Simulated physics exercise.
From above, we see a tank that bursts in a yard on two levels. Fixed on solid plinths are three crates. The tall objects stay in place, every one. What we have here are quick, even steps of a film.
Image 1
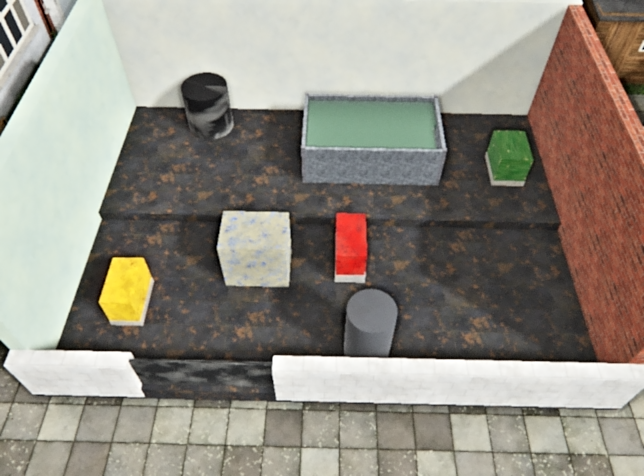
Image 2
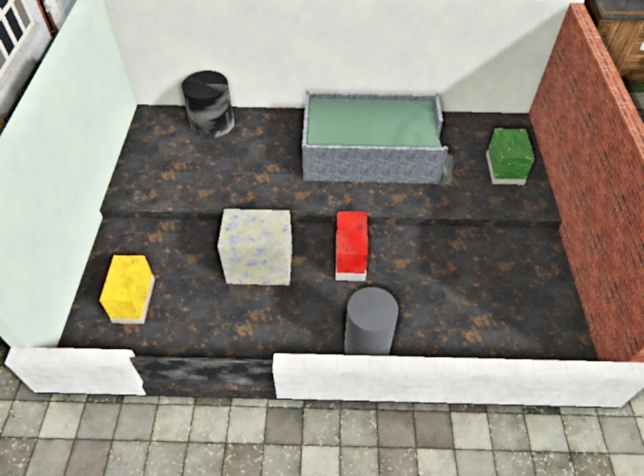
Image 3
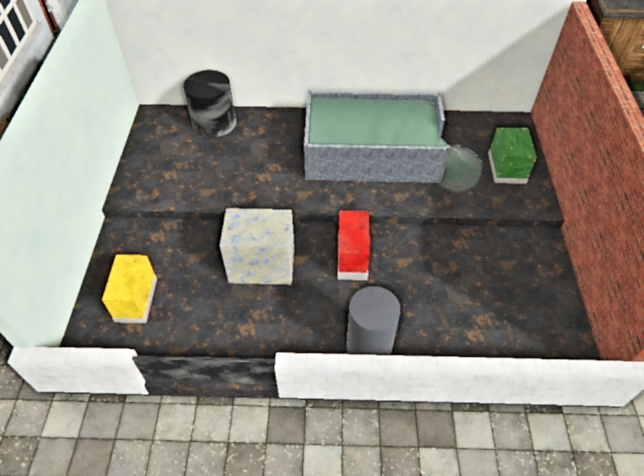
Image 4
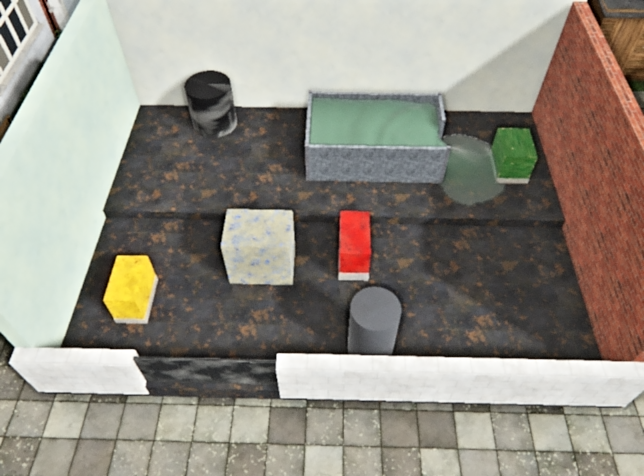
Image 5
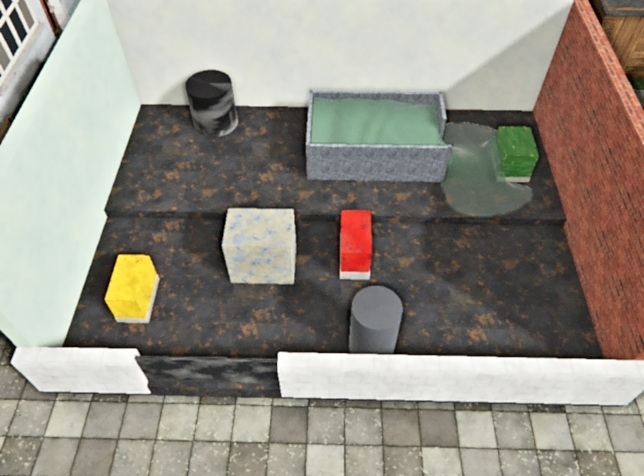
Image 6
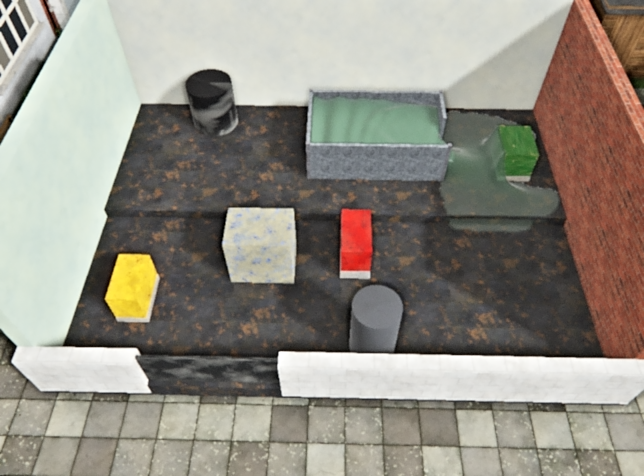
A walled yard on two levels, with a dark, rust-speckled floor and grey paving in front, is seen from above. A stone-sided tank of greenish water stands at the back between a black cylinder and a green block, with yellow, pale and red blocks and a grey cylinder below. Water escapes the tank's right end, spreads around the green block and reaches the step, while the view barely shifts.
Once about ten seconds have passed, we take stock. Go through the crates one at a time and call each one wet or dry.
The yellow crate is dry. The red crate is dry. The green crate is wet.
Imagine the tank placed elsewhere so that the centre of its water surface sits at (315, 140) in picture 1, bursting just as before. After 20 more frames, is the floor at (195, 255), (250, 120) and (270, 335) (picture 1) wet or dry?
The first spot is not reached, the second not reached, and the third not reached.
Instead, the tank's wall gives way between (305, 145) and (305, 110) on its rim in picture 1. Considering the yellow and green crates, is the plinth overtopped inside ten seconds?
Yellow crate is reached; green crate is not reached.
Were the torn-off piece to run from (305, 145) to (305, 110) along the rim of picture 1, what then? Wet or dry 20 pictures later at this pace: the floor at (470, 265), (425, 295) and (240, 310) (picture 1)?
In the order given, the spots are not soaked, not soaked and not soaked.
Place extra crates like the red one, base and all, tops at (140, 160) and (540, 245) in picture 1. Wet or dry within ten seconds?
One by one: Is not reached; gets flooded.
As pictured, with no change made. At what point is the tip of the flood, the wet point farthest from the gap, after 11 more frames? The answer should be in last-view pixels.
Farthest reach: (608, 381).
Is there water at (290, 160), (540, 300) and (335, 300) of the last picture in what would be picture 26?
First spared, second inundated, third spared.
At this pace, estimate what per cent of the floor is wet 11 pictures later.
Close to 25 %.
A moment on, water covers 15 % of the floor; the yellow crate not reached, the red crate not reached, the green crate water round its plinth.
Next, water covers 25 % of the floor; the yellow crate not reached, the red crate not reached, the green crate water round its plinth.
Then, water covers 35 % of the floor; the yellow crate not reached, the red crate not reached, the green crate water round its plinth.
Later, water covers 60 % of the floor; the yellow crate water round its plinth, the red crate water round its plinth, the green crate water round its plinth.
In the end, water covers 85 % of the floor; the yellow crate stayed above the water, the red crate stayed above the water, the green crate was topped.
